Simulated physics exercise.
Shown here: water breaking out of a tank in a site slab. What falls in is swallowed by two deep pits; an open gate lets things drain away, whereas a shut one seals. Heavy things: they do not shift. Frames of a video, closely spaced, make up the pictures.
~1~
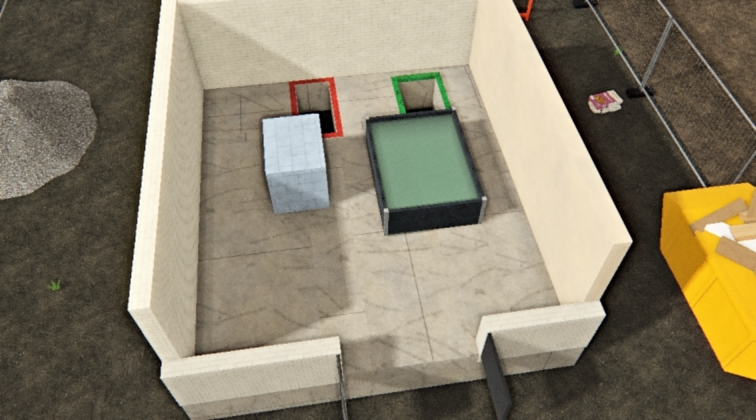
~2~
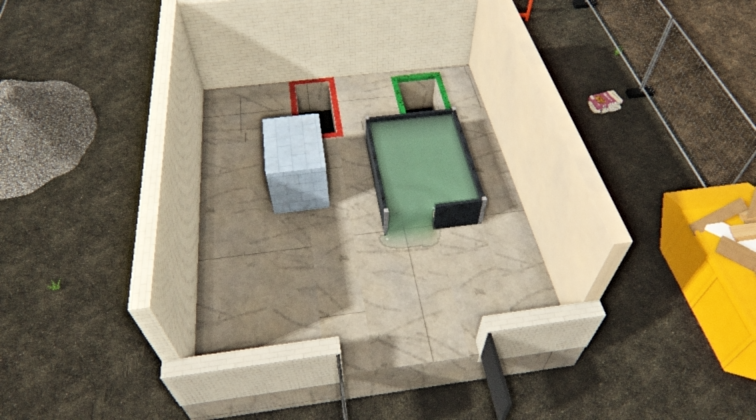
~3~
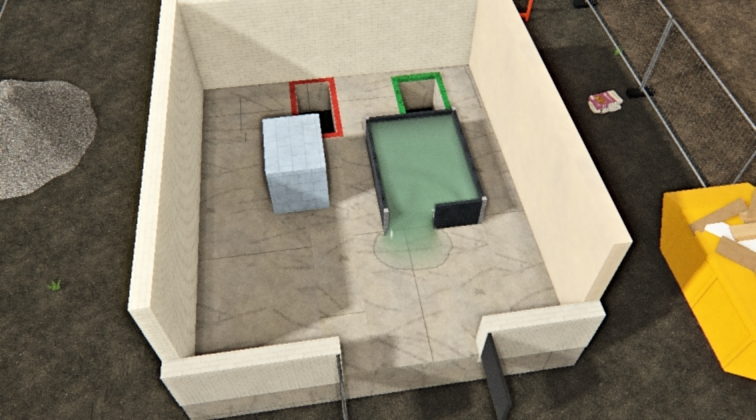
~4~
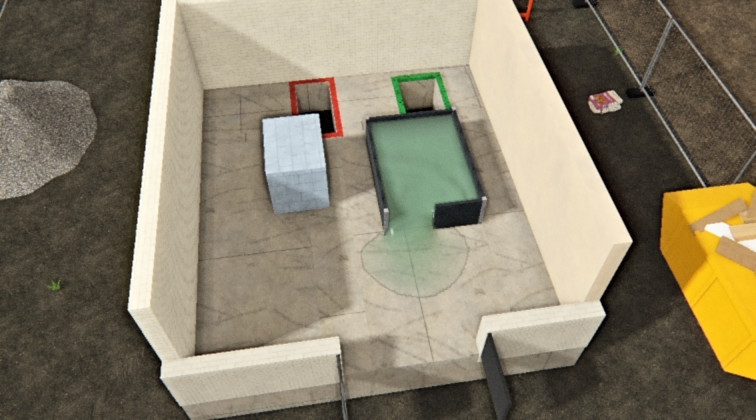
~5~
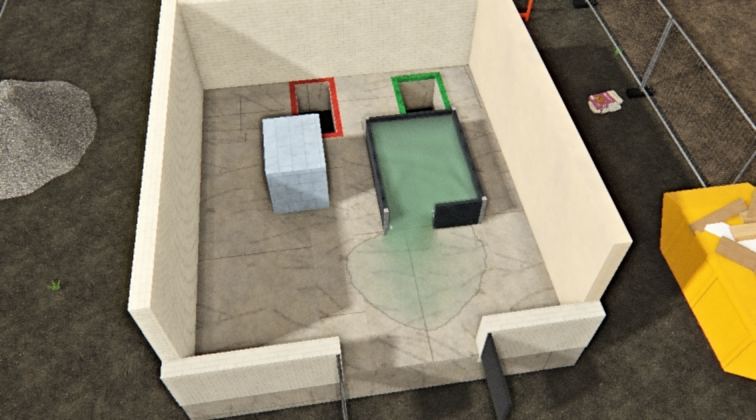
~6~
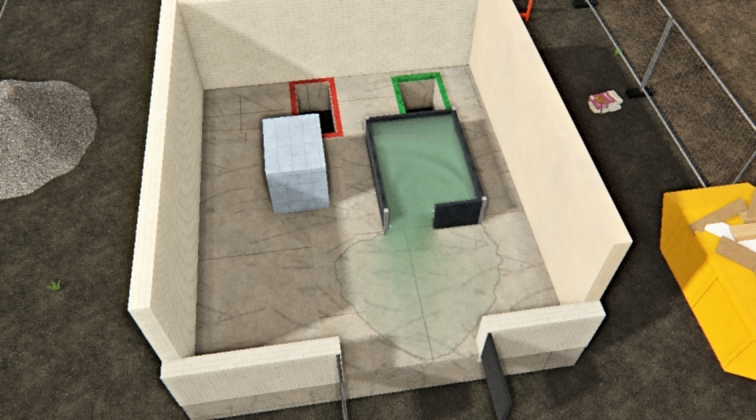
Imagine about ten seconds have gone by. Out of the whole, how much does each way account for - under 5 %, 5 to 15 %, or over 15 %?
Outcome: The gate will likely win a major part beyond fifteen per cent; the red pit will likely win a minor part below five per cent; the green pit will likely win a minor part below five per cent.
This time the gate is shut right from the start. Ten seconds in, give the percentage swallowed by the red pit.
Roughly 6 per cent ends up in the red pit.
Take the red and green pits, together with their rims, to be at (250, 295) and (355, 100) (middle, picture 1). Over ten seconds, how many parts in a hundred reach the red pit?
Note: Red pit, 8 percent.
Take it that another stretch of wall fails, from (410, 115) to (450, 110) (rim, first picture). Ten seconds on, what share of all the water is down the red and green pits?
Red about 14 %, green about 55 %.
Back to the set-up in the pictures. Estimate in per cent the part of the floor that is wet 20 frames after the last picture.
My estimate is close to 35 per cent.
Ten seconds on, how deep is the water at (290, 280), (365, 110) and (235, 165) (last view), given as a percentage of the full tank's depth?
The three come to near 2, 0 and 4 per cent respectively.
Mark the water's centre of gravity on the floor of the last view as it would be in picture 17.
Near (417, 214) in the last view.
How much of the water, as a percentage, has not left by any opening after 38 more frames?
I'd put it near 62 %.
A moment on, water covers 25 % of the floor; the gate 4 %, the red pit 0 %, the green pit 0 %.
Next, water covers 30 % of the floor; the gate 14 %, the red pit 0 %, the green pit 0 %.
Then, water covers 35 % of the floor; the gate 25 %, the red pit 0 %, the green pit 0 %.
Later, water covers 60 % of the floor; the gate 38 %, the red pit 0 %, the green pit 0 %.
In the end, water covers 75 % of the floor; the gate 49 %, the red pit 0 %, the green pit 0 %.
